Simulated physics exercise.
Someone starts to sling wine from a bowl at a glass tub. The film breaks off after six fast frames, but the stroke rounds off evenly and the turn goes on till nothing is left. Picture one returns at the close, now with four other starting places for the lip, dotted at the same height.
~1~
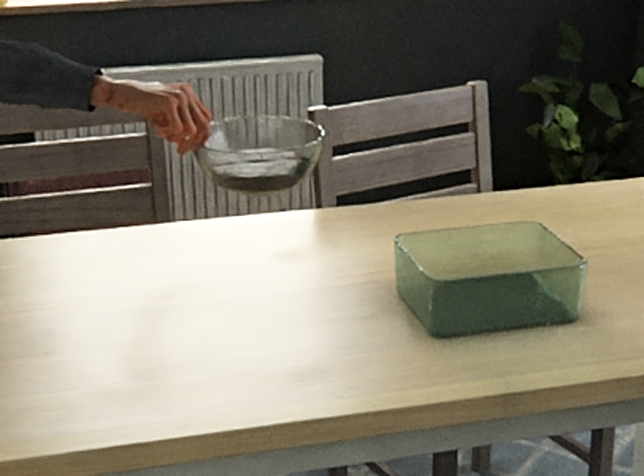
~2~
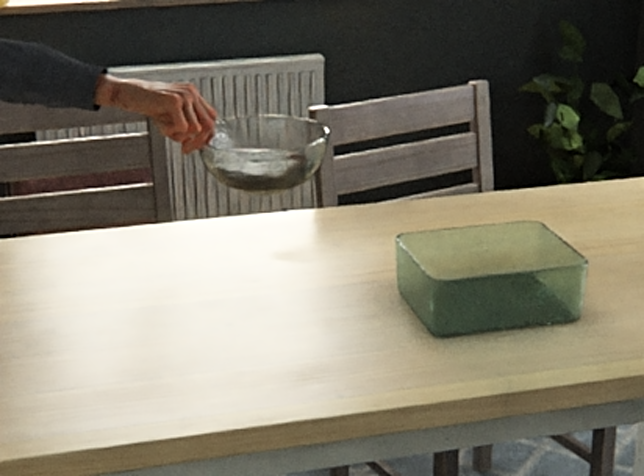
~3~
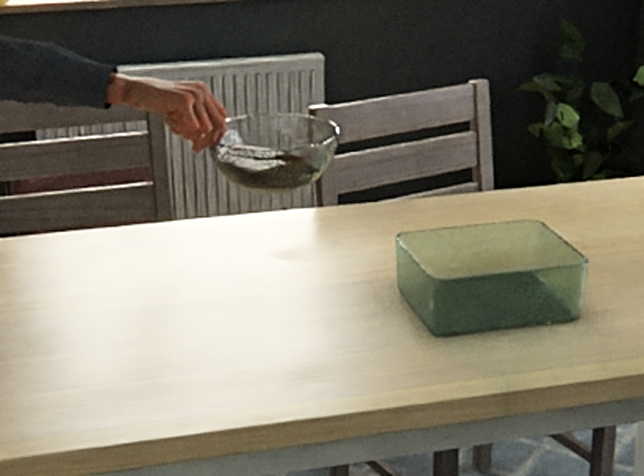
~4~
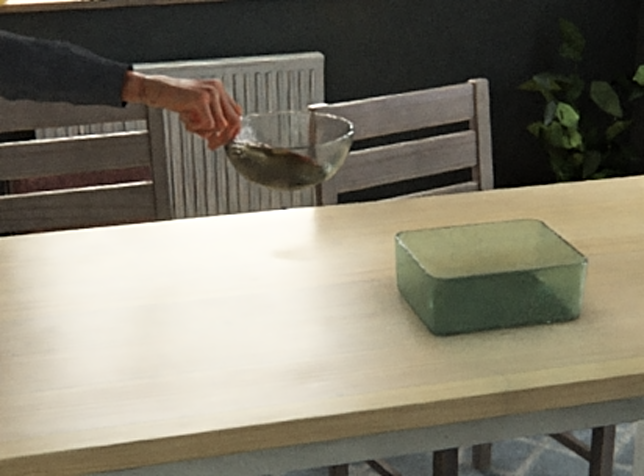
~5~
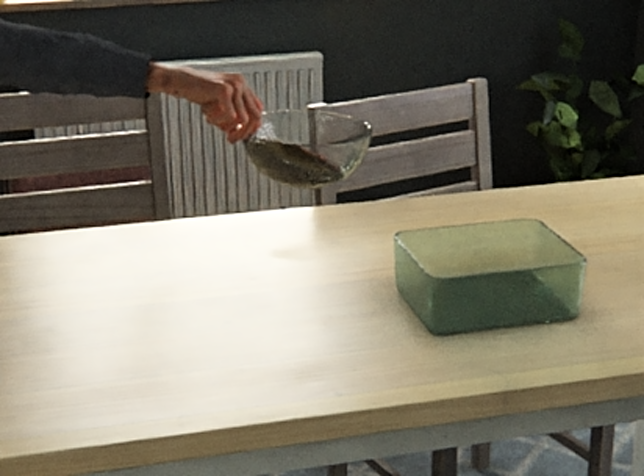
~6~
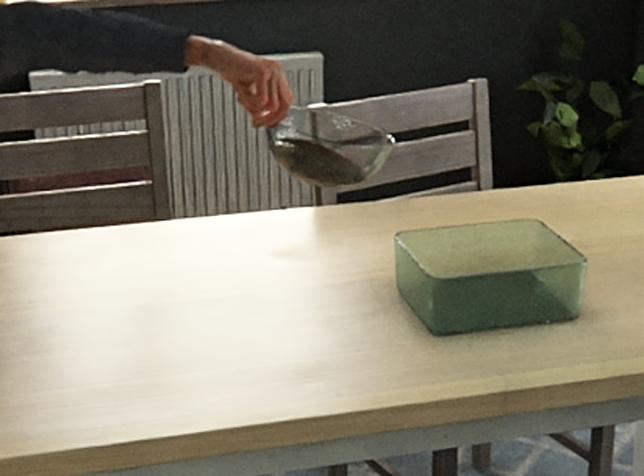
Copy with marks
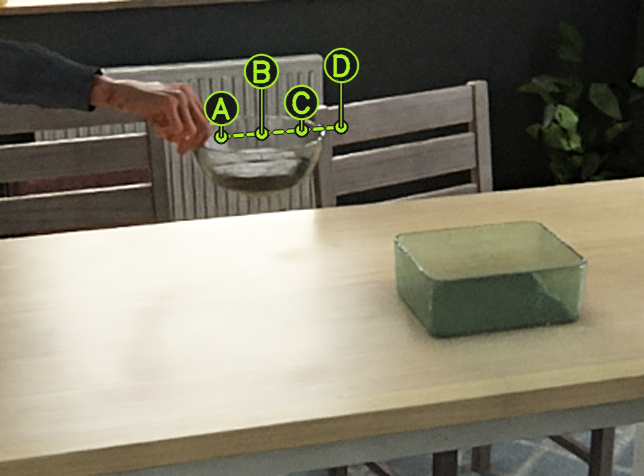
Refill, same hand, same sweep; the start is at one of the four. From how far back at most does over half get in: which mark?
Take B.
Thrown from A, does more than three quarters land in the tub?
No, it does not.
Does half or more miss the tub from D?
No, not at all.
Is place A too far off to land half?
Yes, that goes wrong.
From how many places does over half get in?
Three of them.
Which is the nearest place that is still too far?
The answer is A.
On the marked copy, A at (221, 136); B at (261, 133); C at (301, 130); D at (341, 127).
With A, about 30 % lands in the tub, 65 % falls short and 4 % goes beside or beyond.
With B, about 65 % lands in the tub, 25 % falls short and 11 % goes beside or beyond.
With C, about 75 % lands in the tub, 8 % falls short and 17 % goes beside or beyond.
With D, about 86 % lands in the tub, 8 % falls short and 6 % goes beside or beyond.
